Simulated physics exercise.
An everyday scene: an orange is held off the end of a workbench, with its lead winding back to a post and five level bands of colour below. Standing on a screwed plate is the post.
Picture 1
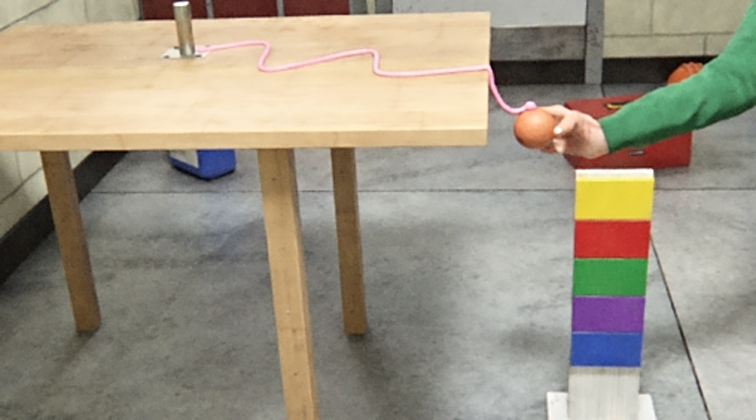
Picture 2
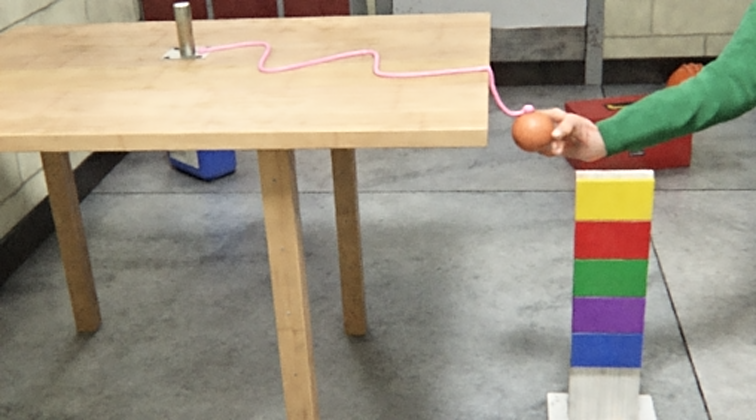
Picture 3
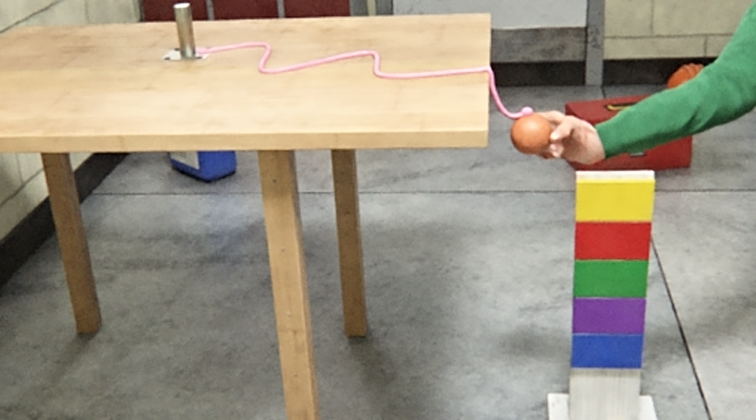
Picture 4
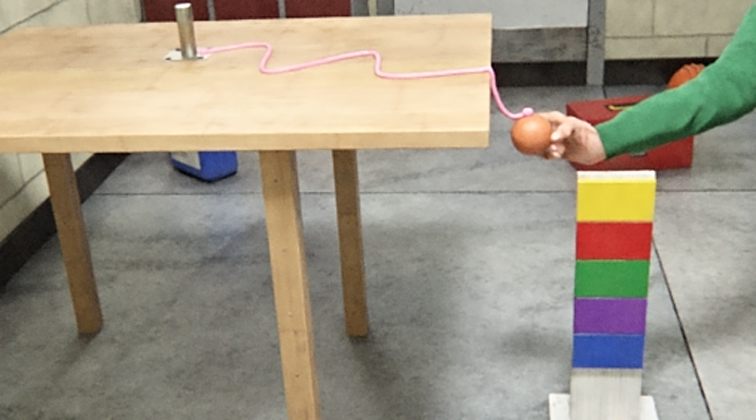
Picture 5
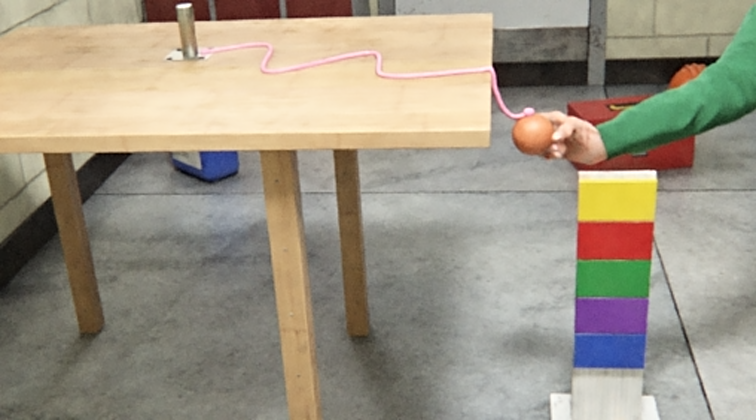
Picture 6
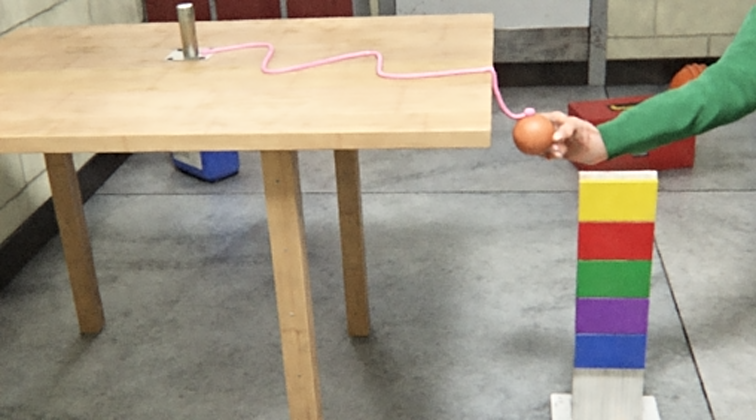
Almost nothing moves as a hand in a green sleeve holds a small orange ball just off the right end of a wooden workbench, seen from the front and slightly above in a grey-floored room. A pink cord winds across the bench from a metal post to the ball, beside an upright board banded yellow, red, green, purple and blue. The hand shifts very slightly, and the view drifts faintly.
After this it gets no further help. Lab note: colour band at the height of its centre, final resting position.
Centre at rest: Purple band.
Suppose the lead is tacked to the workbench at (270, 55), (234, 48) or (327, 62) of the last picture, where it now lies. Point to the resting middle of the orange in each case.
It ends up near (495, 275) the first time, (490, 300) the second and (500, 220) the third.
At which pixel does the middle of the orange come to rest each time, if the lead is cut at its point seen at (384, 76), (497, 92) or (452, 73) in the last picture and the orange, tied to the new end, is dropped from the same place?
Close to (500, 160) first, close to (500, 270) next, and close to (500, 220) last.
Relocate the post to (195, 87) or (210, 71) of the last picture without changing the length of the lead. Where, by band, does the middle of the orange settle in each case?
Taking the two spots in turn: Blue, then blue.
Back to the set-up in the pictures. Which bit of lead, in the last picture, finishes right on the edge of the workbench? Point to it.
The bit in question sits close to (379, 56).
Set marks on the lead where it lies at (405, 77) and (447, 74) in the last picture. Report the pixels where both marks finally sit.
Point one to (493, 157), point two to (493, 193).
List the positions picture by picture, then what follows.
The first picture shows orange (535, 128); yellow (614, 200); red (612, 240); green (610, 278); purple (608, 315); blue (606, 350).
The second picture shows orange (533, 131); lead through (246, 45) (261, 64) (329, 59) (376, 66) (451, 72).
The third picture shows orange (532, 134).
The fourth picture shows orange (532, 134); lead through (247, 46) (263, 65) (330, 60) (377, 67) (452, 73).
The fifth picture shows orange (533, 134).
The sixth picture shows orange (534, 134); lead through (249, 46) (264, 65) (332, 60) (379, 67) (454, 73).
Soon after, orange near (526, 310); level with purple.
After that, orange near (469, 304); level with purple.
And then, orange near (507, 311); level with purple.
In the end, orange near (491, 309); level with purple. The lead holds its middle at purple.
